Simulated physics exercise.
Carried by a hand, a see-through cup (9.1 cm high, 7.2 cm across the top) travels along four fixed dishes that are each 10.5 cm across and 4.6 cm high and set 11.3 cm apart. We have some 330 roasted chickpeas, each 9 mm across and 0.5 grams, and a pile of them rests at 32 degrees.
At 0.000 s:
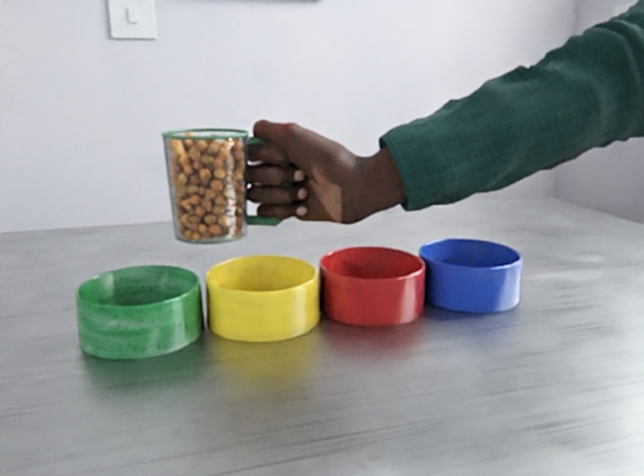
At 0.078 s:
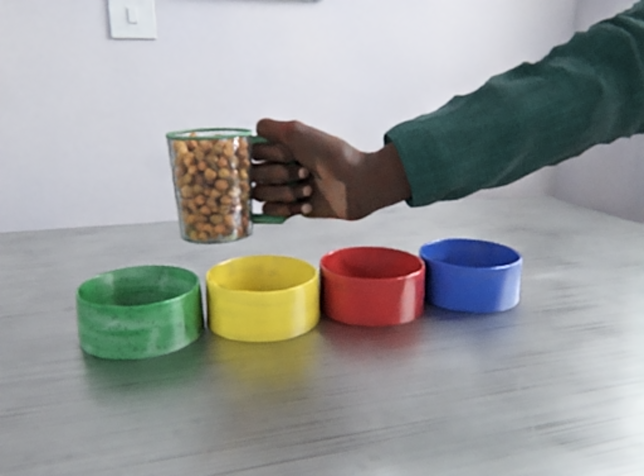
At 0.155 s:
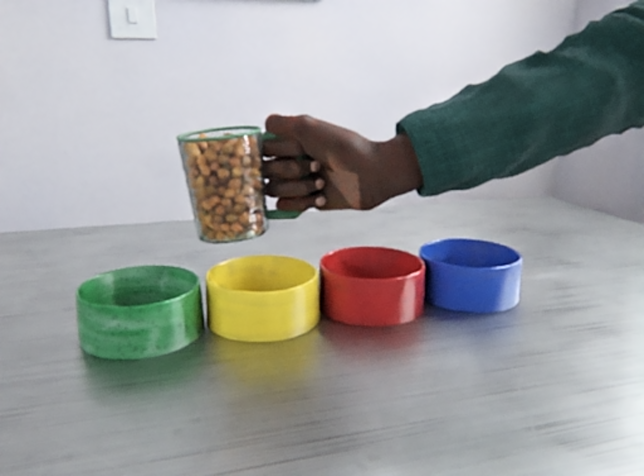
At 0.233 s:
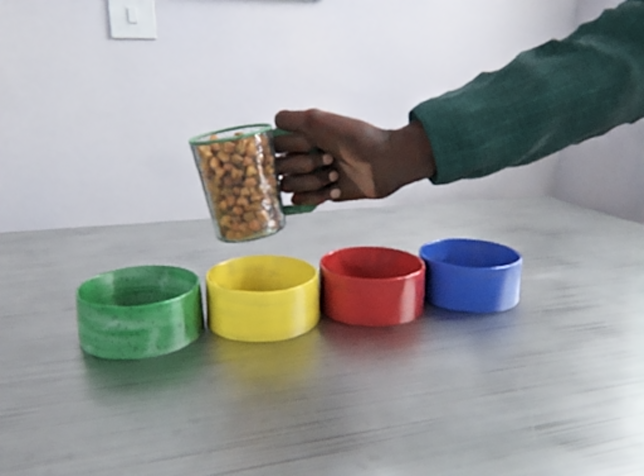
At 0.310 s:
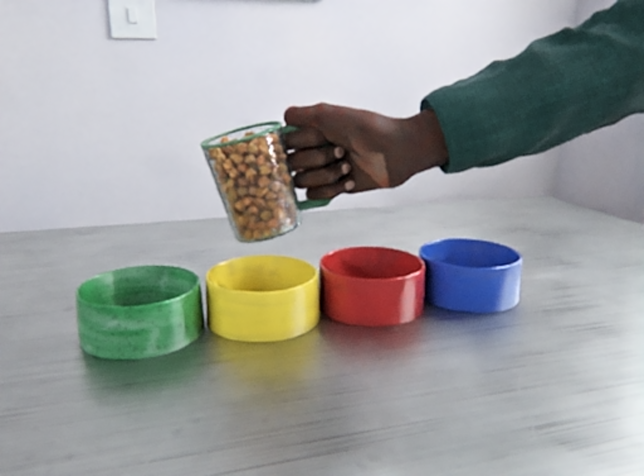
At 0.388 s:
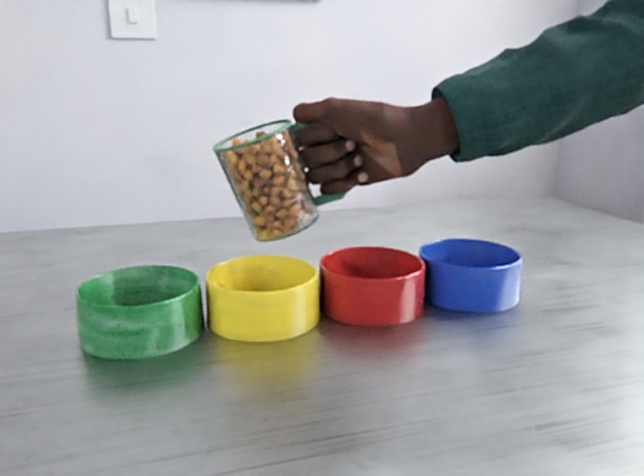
A hand moves a clear cup of chickpeas right above four colored dishes, gradually tilting it left.
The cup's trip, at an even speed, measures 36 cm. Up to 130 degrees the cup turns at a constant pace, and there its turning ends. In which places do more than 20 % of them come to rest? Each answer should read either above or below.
Red - below, blue - above, green - below, yellow - below, counter - below.
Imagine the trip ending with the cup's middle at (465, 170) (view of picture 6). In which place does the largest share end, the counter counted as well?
Result: Biggest portion at red.
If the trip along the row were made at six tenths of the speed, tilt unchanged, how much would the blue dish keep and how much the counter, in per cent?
Then the blue dish gets 0 and the counter 0.
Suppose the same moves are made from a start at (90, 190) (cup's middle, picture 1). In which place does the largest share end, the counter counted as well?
Red.
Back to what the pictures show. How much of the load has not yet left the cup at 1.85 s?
Some 80 per cent.
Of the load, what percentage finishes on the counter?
The figure is about 10 percent.
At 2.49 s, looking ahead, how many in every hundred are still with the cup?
Some 0 per cent of the load.
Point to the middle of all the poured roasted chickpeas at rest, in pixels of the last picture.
(471, 276).
Then, at 1.27 s, tilt 71 degrees; cup holds 100 %.
After 1.85 s, tilt 105 degrees; cup holds 80 %, red 5 %, blue 10 %.
After 2.49 s, tilt 130 degrees; cup holds 0 %, red 5 %, blue 85 %.
At rest (2.9 s), red 5 %, blue 85 %, green 0 %, yellow 0 %, counter 10 %.
